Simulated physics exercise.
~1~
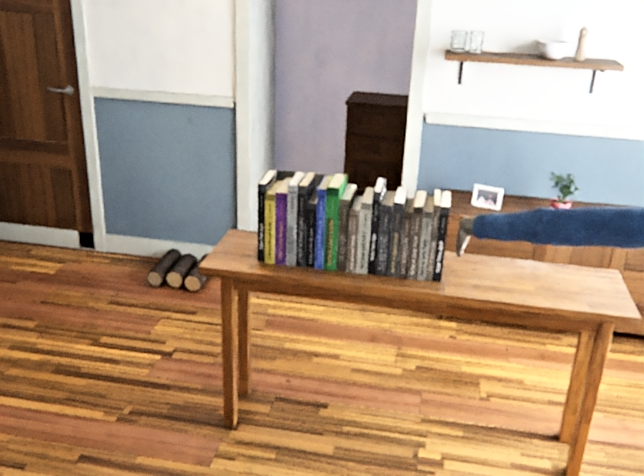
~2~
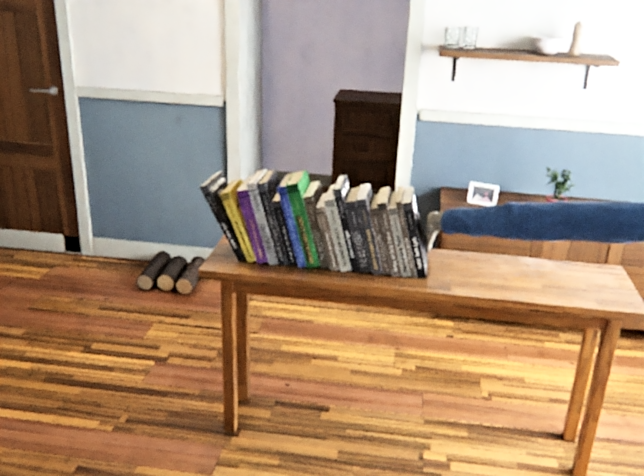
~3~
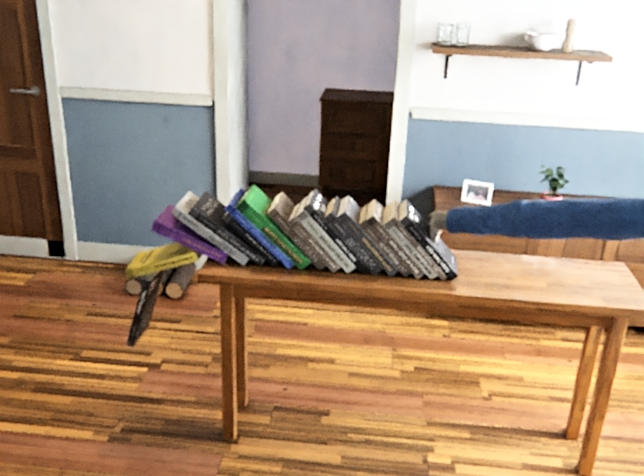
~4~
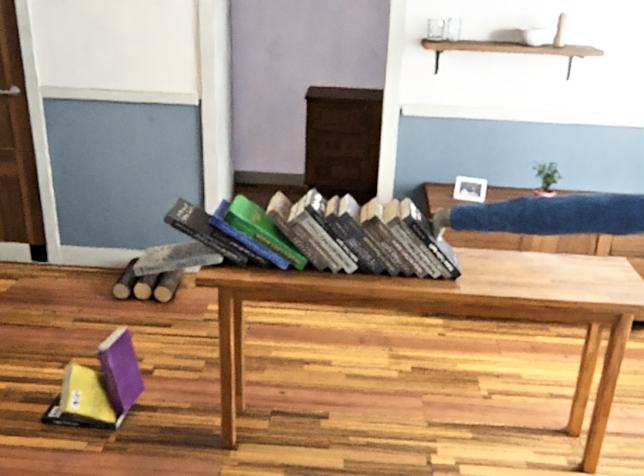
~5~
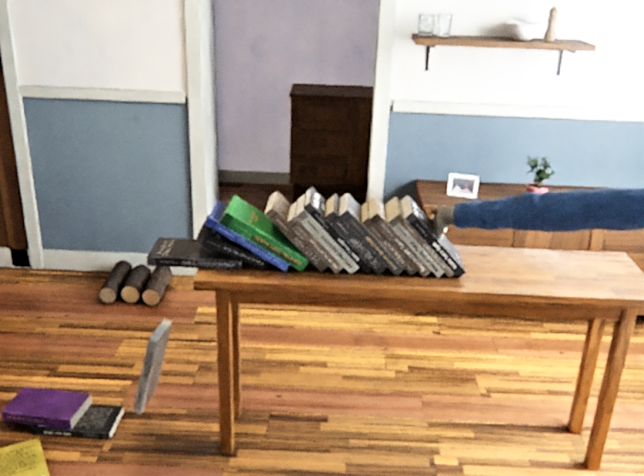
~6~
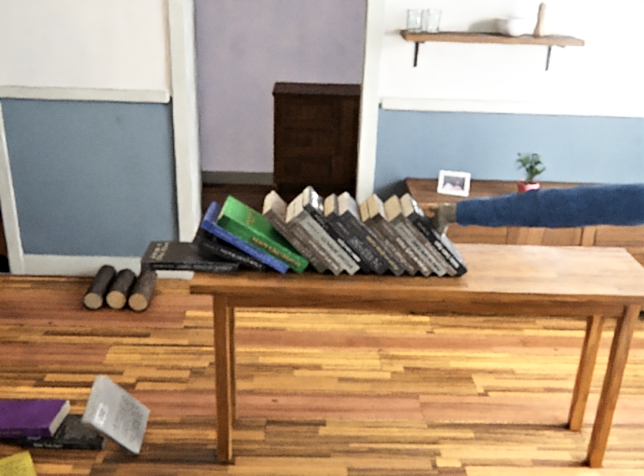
At first, a row of upright books stands near the left end of a wooden table, with a blue-sleeved arm reaching in from the right. The hand pushes against the right end of the row, and the books all tip to the left. A dark book at the far end drops off the edge, followed by the yellow and purple ones, and then a grey book slides off after them. The hand stays against the row as the rest settle. Finally, four books lie on the floor, while the green and blue ones lean on the table beside a dark book jutting past its edge.
